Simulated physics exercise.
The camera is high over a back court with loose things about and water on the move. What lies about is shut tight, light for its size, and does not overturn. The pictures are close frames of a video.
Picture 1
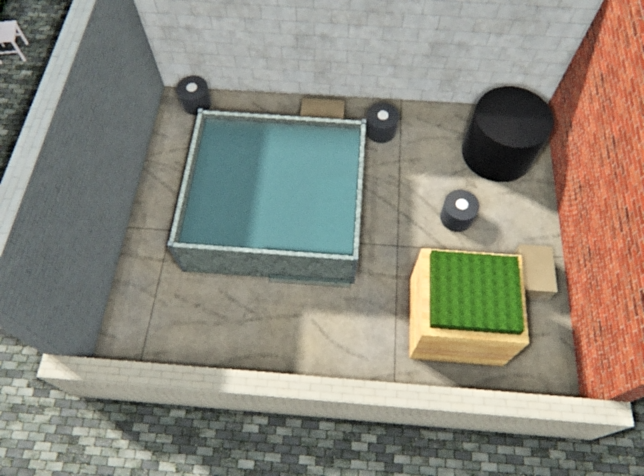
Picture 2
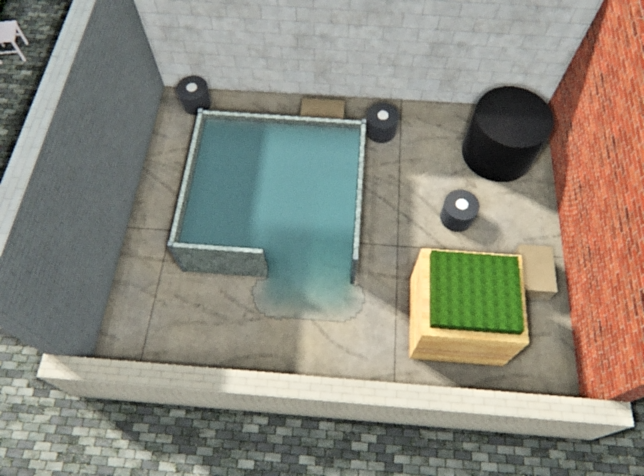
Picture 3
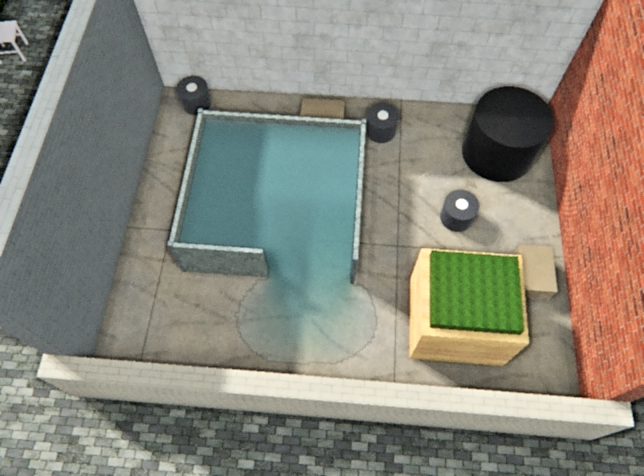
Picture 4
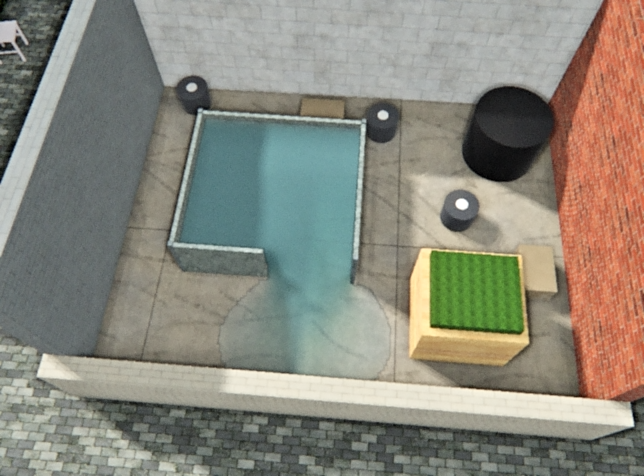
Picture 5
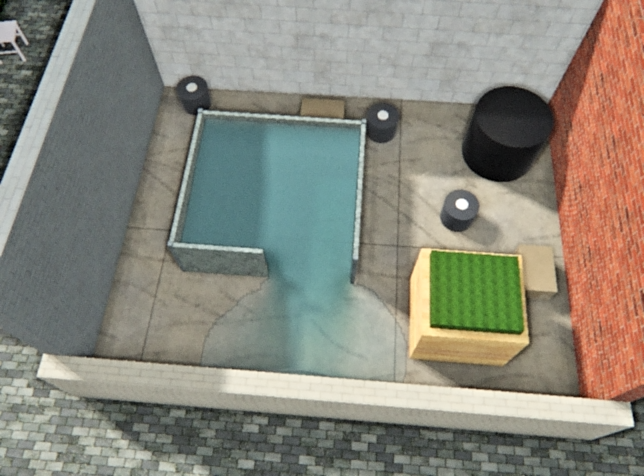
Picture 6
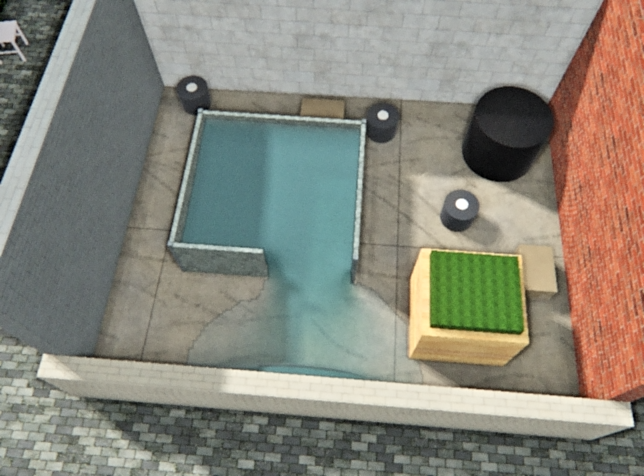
Walled back court with a raised pool opening at its front side, water pouring out and spreading across the stone floor.
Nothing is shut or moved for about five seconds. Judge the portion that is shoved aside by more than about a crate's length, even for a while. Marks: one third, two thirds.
That comes to from one to two thirds.
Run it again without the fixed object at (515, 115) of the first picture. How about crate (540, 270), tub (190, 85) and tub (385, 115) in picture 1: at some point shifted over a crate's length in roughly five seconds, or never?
In turn: Pushed that far, that far or more, under that.
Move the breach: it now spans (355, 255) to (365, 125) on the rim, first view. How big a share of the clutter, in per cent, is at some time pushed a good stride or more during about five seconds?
I make it 100 per cent.
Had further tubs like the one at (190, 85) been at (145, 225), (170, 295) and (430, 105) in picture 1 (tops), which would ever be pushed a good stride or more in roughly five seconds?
In that order: Moved that far, yes, under that.
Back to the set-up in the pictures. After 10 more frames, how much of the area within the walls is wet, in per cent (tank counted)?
Near 45 in a hundred.
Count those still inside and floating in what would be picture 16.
The number is 0.
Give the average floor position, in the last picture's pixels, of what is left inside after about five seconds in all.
Around (349, 138).
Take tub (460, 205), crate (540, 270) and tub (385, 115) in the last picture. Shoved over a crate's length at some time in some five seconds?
As listed: Pushed that far, shifted that much, never so far.
A moment on, 0 of 5 are well off their spots; 0 afloat.
Next, 0 of 5 are well off their spots; 0 afloat.
Later, 1 of 5 are well off their spots; 1 afloat.
In the end, 3 of 5 are well off their spots, and 3 have been at some point; 4 afloat.
